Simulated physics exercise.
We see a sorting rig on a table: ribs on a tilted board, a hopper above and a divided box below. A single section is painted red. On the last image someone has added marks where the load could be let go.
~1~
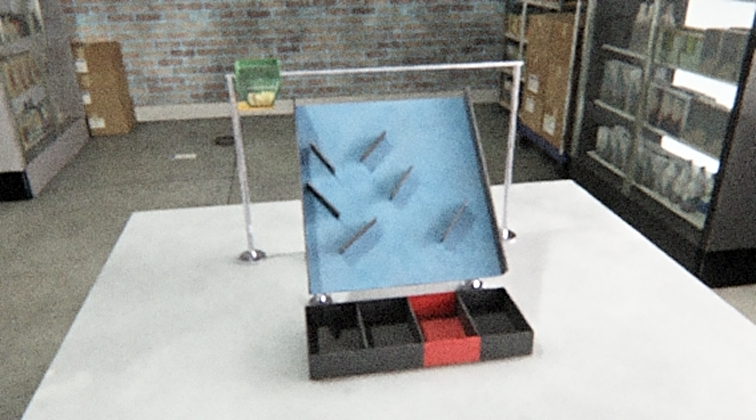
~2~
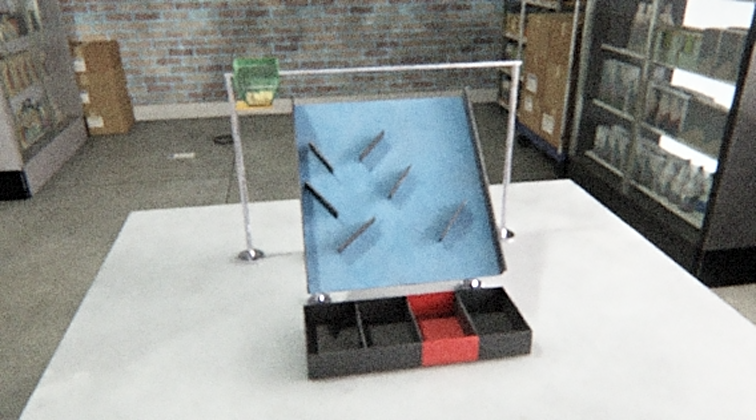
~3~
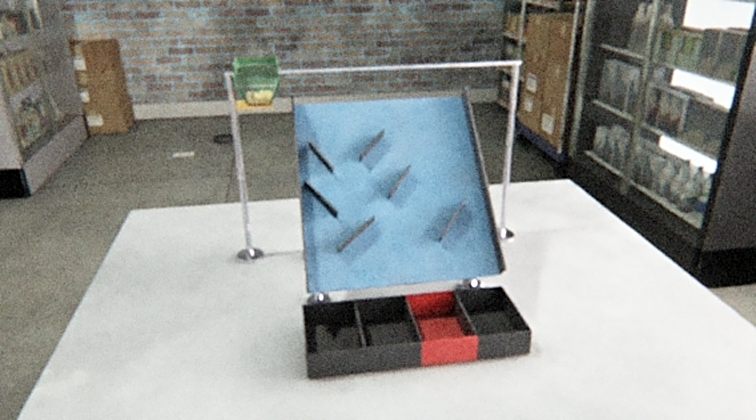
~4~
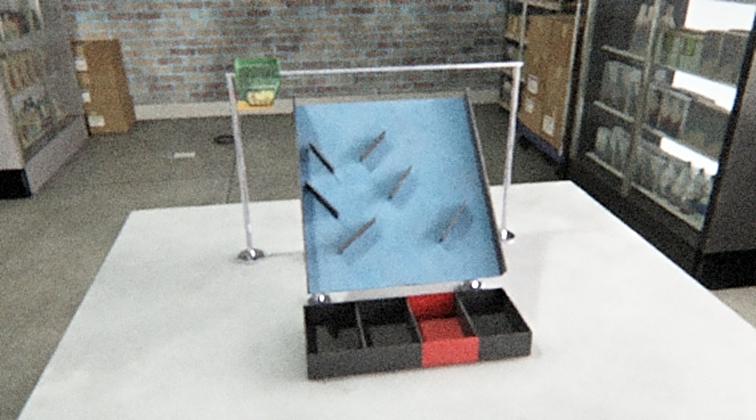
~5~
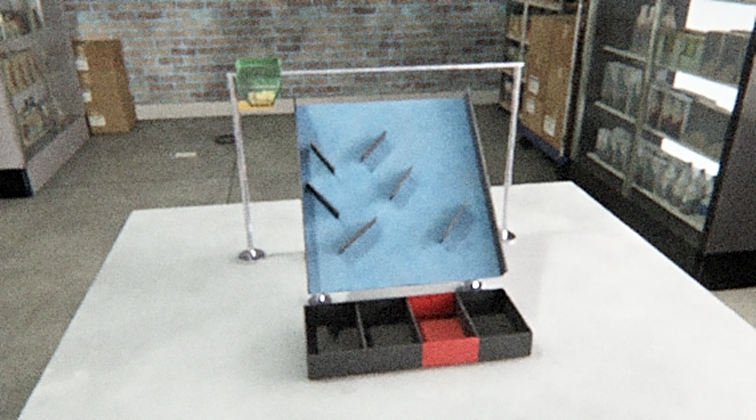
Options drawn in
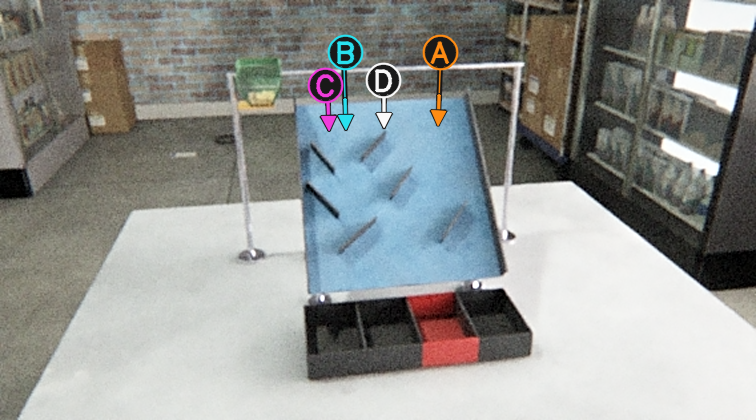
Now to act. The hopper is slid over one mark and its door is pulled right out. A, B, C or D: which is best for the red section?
Use mark A.
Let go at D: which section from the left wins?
The first from the left.
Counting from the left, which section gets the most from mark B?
The first from the left.
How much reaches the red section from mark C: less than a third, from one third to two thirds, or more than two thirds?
Mark C gives less than a third.
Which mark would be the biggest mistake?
That would be B.
On the marked copy, mark A meets the board at (438, 120); mark B meets the board at (345, 124); mark C meets the board at (328, 125); mark D meets the board at (384, 122).
Choosing A, about a third in the red section, about half in other sections, a small part outside the box.
Choosing B, none in the red section, all in other sections.
Choosing C, about a quarter in the red section, most in other sections, a stray few outside the box.
Choosing D, a small part in the red section, most in other sections.
